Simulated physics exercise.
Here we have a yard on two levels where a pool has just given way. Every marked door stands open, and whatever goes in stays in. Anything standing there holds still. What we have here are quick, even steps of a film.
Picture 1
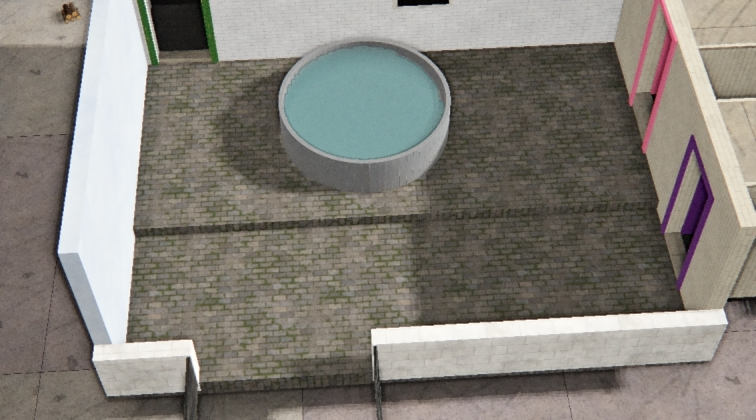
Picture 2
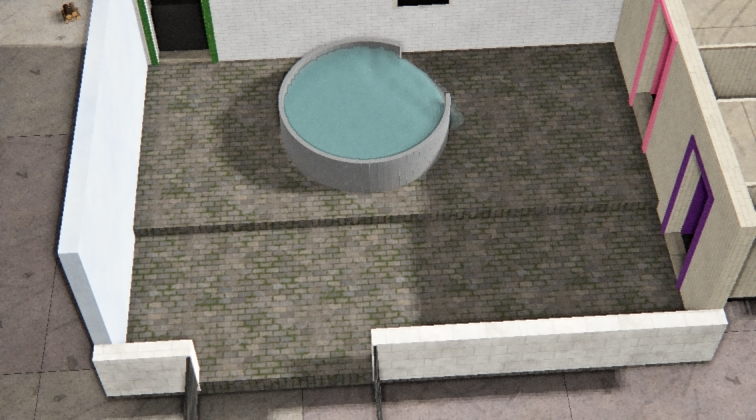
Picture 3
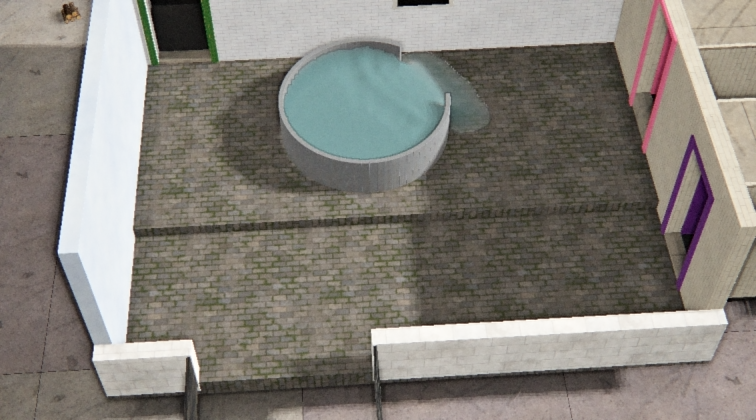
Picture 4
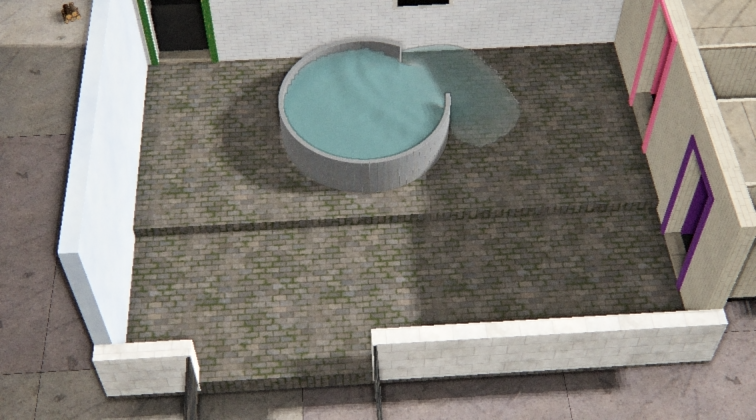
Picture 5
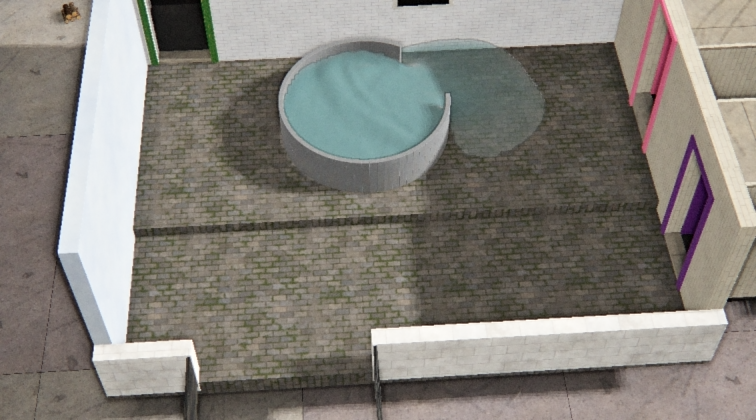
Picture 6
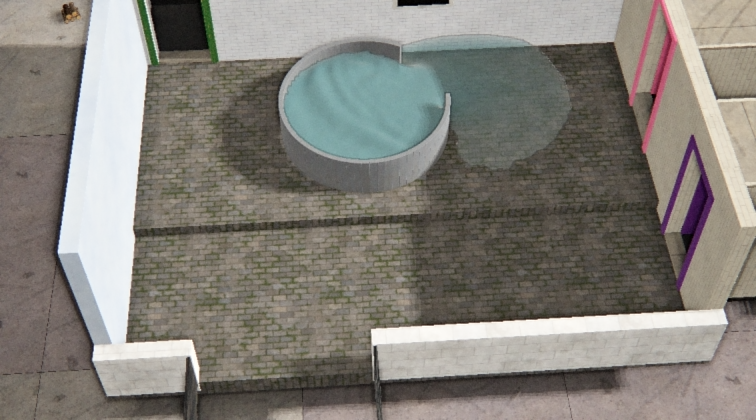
The clip opens on a round grey pool, full and still, in a walled brick yard on two levels. A gap appears in the right side of its rim, and water pours out. The thin sheet fans steadily rightward across the upper level, spreading wider while the lower level stays dry.
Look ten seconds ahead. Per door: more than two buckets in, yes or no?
Purple door yes, green door no, pink door no.
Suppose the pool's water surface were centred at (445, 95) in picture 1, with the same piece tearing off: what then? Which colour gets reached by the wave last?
The door in question is the door marked green.
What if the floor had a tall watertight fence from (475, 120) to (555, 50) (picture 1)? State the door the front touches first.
It is the green-painted one.
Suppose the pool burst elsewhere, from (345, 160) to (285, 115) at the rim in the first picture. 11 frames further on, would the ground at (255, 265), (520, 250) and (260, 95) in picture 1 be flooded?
Point by point: Soaked; unwetted; unwetted.
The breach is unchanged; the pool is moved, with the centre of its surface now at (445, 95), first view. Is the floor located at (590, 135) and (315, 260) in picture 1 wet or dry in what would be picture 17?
Taking both places in turn, they end up inundated and unaffected.
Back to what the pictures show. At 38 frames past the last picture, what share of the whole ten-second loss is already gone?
About 5 per cent.
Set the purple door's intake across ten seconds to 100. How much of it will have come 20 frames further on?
Close to 0 out of every hundred.
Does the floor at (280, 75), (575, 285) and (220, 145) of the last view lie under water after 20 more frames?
Lab note, in the order given: Wet through, wet through, unwetted.
A moment on, water covers 20 % of the floor; the purple door not reached, the green door not reached, the pink door wet at the sill, nothing in.
Next, water covers 20 % of the floor; the purple door not reached, the green door not reached, the pink door wet at the sill, nothing in.
Then, water covers 40 % of the floor; the purple door wet at the sill, nothing in, the green door wet at the sill, nothing in, the pink door wet at the sill, nothing in.
Later, water covers 70 % of the floor; the purple door under two buckets in, the green door wet at the sill, nothing in, the pink door wet at the sill, nothing in.
In the end, water covers 85 % of the floor; the purple door over two buckets in, the green door wet at the sill, nothing in, the pink door wet at the sill, nothing in.
